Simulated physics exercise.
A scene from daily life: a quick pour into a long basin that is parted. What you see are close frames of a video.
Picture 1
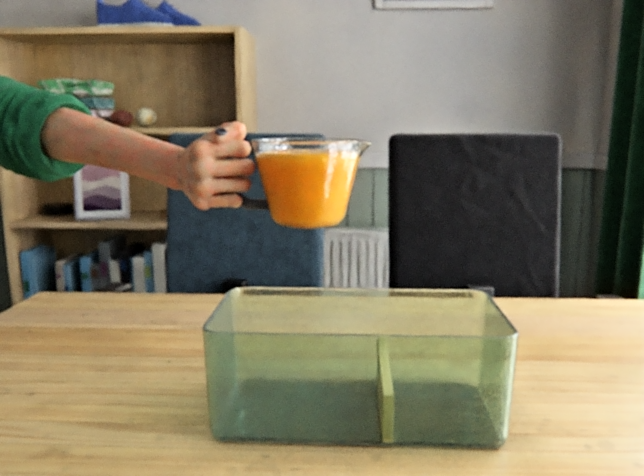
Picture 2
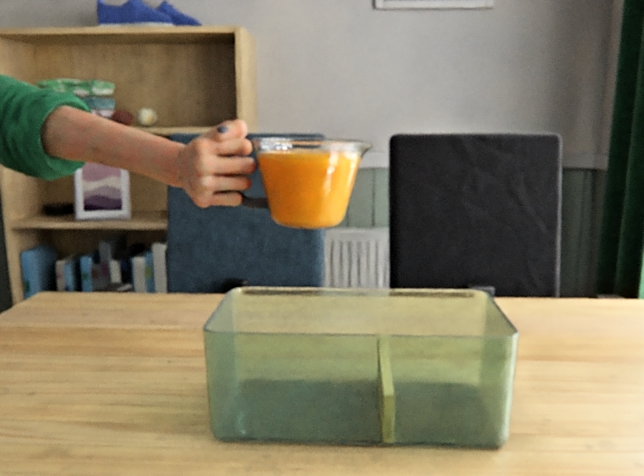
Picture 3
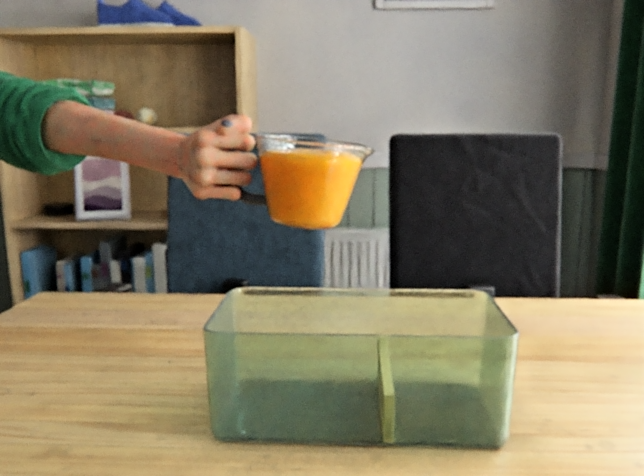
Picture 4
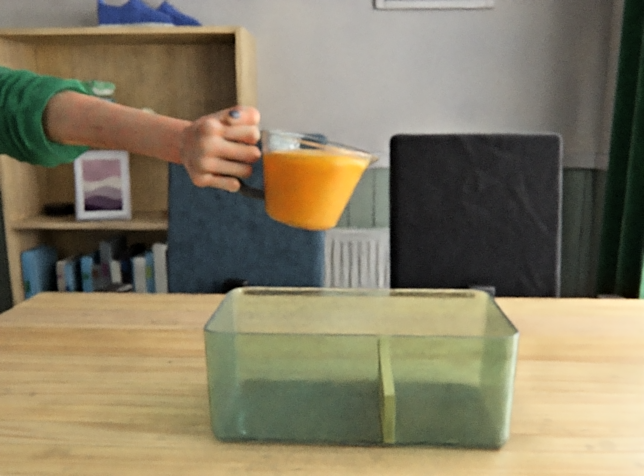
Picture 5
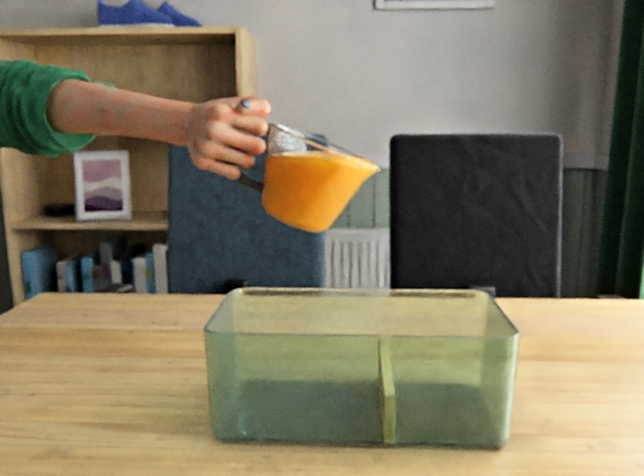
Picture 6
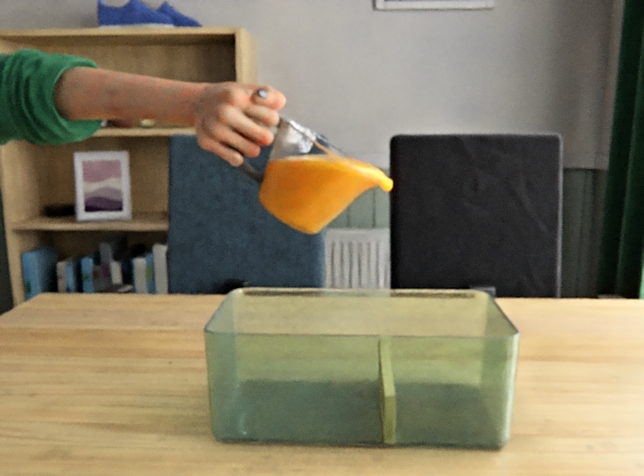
To begin with, a hand in a green sleeve holds a clear cup of orange juice level above a long, green-tinted basin with a dividing wall. The hand then tilts the cup to the right, slowly at first and then more steeply, until juice reaches the rim and just begins to emerge over its right edge.
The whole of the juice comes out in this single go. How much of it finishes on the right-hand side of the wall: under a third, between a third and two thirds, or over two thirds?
Seems the share right of the wall goes past two thirds.
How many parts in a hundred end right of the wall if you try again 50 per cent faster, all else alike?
Close to 65 per cent.
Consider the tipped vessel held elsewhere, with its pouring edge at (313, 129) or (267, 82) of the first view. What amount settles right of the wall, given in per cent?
About 15 per cent, then about 5 per cent.
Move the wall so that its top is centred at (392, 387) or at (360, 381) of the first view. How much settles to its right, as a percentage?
Try 1: About 70 percent; try 2: About 90 percent.
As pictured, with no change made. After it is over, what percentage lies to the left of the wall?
About 20 per cent.
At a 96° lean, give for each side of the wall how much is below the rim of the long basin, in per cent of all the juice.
0 % left, 40 % right.
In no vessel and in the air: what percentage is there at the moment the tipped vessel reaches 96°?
It's about 35 per cent.
A moment on, the tilt is 96° and 28 per cent is still to pour, 0 is left of the wall and 40 right of it.
Next, the tilt is 113° and 1 per cent is still to pour, 13 is left of the wall and 81 right of it.
Then the tilt is 113° and 0 per cent is still to pour, 18 is left of the wall and 80 right of it.
Later the tilt is 113° and 0 per cent is still to pour, 18 is left of the wall and 80 right of it.
In the end 18 per cent lies left of the wall, 80 right of it and 2 outside.
